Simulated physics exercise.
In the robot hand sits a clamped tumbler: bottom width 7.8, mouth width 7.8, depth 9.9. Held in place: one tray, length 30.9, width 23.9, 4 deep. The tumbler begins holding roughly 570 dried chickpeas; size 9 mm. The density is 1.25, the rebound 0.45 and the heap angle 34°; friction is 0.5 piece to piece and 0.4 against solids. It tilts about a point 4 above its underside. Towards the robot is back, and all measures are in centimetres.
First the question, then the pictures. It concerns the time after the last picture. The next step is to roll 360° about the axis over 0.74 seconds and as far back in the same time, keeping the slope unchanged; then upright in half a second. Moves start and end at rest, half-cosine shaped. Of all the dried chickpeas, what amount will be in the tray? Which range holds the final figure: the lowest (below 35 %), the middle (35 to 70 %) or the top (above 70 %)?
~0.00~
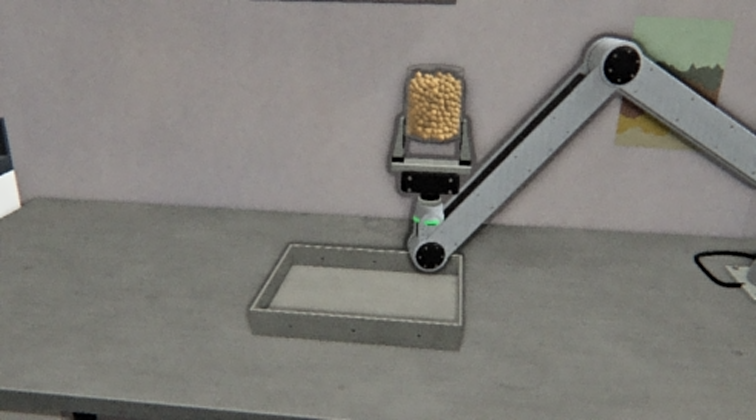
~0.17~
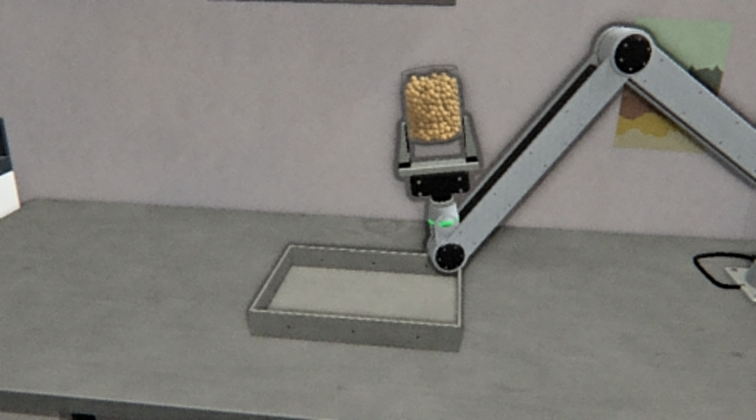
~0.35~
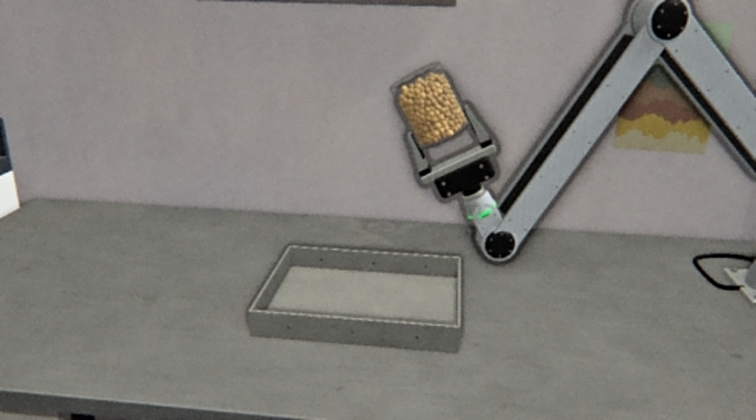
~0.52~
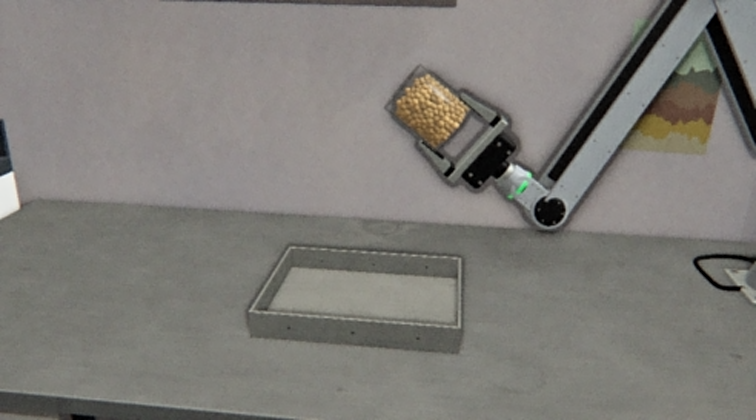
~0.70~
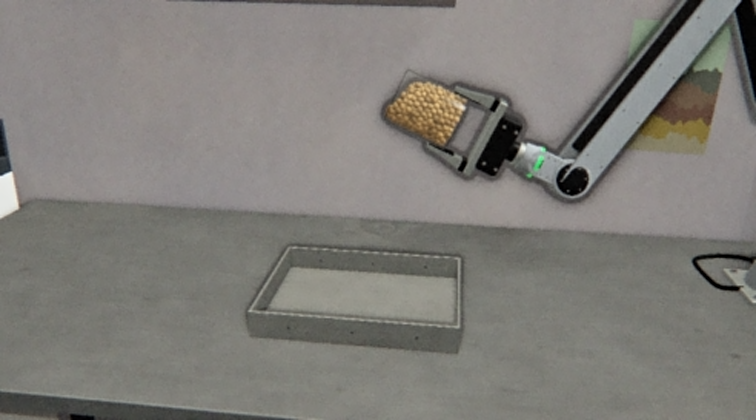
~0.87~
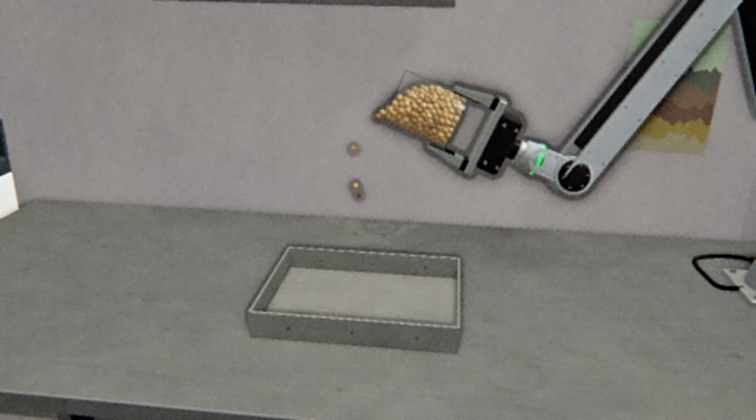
It sits in the lowest range, below 35 %.
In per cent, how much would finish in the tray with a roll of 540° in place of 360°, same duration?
Then about 10 per cent.
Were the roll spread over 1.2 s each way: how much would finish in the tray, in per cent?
Around 20 %.
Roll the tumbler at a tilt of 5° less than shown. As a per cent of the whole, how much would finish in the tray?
It would be around 5 percent.
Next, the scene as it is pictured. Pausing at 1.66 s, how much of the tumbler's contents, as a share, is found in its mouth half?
Mouth-half fraction: Approx. 40 %.
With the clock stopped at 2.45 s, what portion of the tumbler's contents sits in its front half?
45 %.
By 1.66 s, tipped 68°, highest piece 37 above the table; 528 in the tumbler, 28 in the tray, 11 in flight or on a rim.
By 2.45 s, tipped 61°, highest piece 36 above the table; 495 in the tumbler, 60 in the tray, 1 on the table or floor, 11 in flight or on a rim.
By 3.05 s, upright, highest piece 39 above the table; 495 in the tumbler, 71 in the tray, 1 on the table or floor.
By 3.75 s, upright, highest piece 39 above the table; 495 in the tumbler, 71 in the tray, 1 on the table or floor.
Final count, 495 in the tumbler, 71 in the tray, 1 on the table or floor. That is 13 % in the tray.
